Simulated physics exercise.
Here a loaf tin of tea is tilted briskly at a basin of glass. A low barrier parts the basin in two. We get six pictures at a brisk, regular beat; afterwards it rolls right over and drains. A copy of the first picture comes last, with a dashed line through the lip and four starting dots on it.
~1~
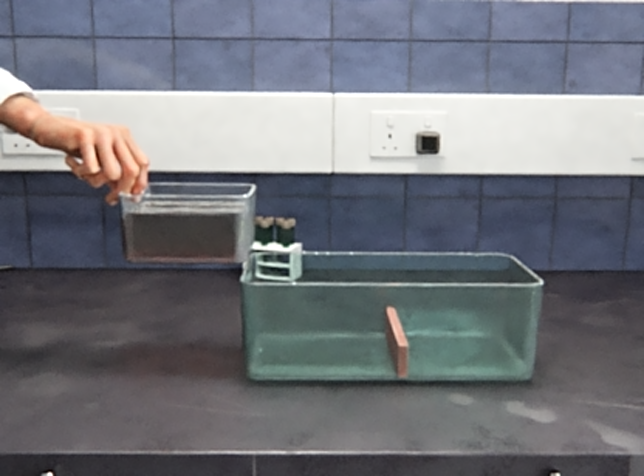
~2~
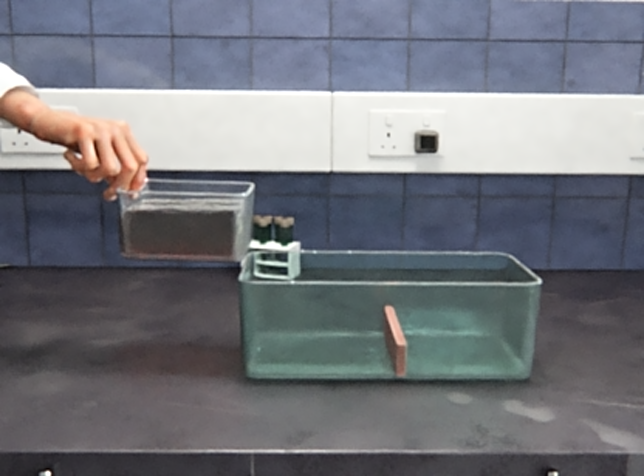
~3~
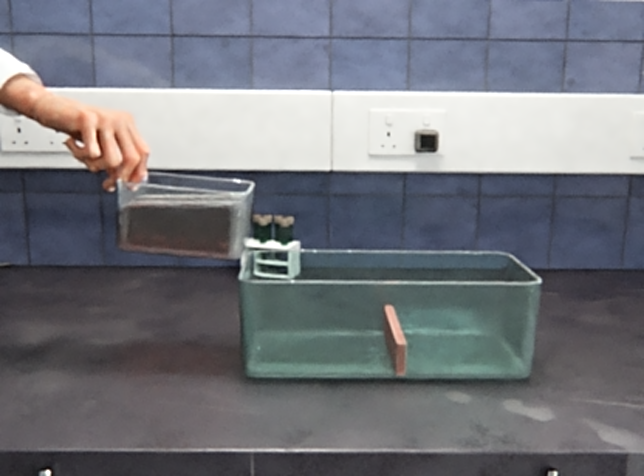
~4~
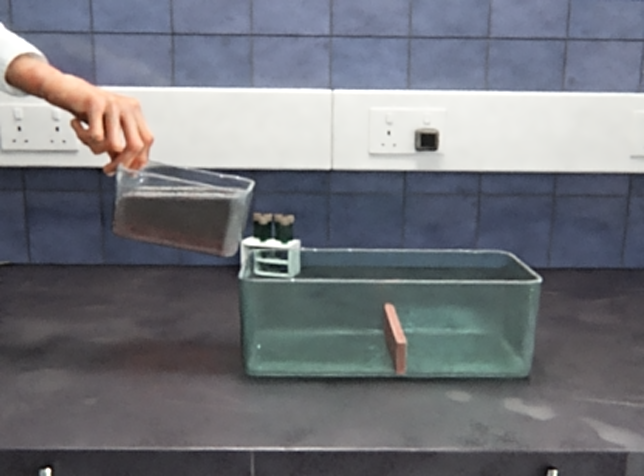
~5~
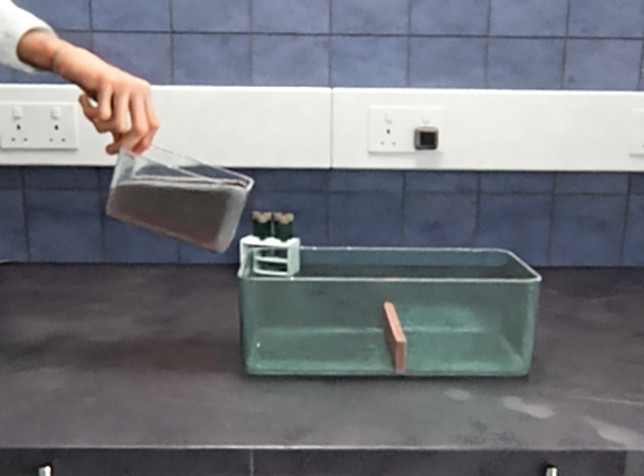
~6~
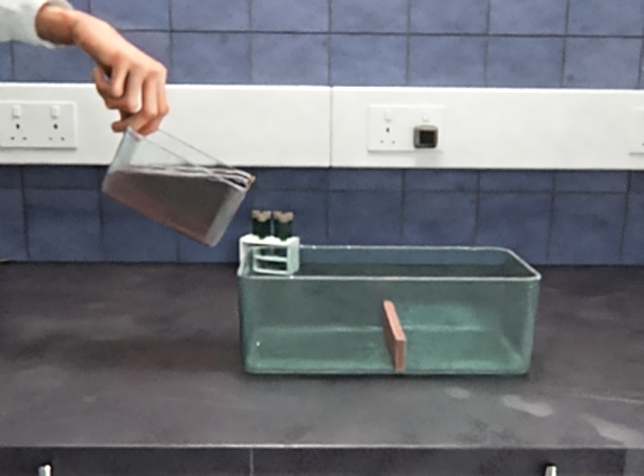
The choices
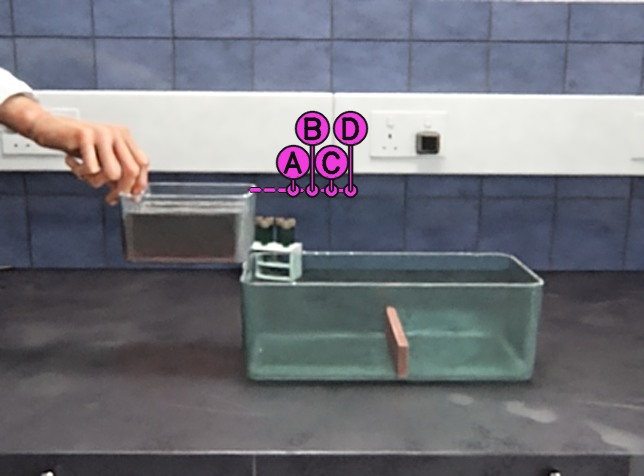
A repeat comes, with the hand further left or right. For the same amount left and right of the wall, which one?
Dot B does it best.
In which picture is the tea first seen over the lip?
Picture 6.
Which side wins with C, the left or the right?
The right side.
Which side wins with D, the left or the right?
The right one.
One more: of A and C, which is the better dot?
That is dot C.
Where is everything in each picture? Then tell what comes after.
In the first frame, upright, lip at (251, 189); basin from (244, 377) to (532, 377); top of the wall at (396, 324); nothing has left yet.
In the second frame, upright, lip at (249, 188); nothing has left yet.
In the third frame, tipped about 5°, lip at (249, 187); nothing has left yet.
In the fourth frame, tipped about 11°, lip at (249, 186); nothing has left yet.
In the fifth frame, tipped about 18°, lip at (249, 184); nothing has left yet.
In the sixth frame, tipped about 28°, lip at (248, 183); tea is over the lip, down to (248, 183).
On the marked copy, A at (293, 190); B at (312, 190); C at (331, 190); D at (350, 190).
For dot A, about 85 % ends left of the wall and 14 % right of it.
For dot B, about 52 % ends left of the wall and 47 % right of it.
For dot C, about 29 % ends left of the wall and 70 % right of it.
For dot D, about 12 % ends left of the wall and 87 % right of it.
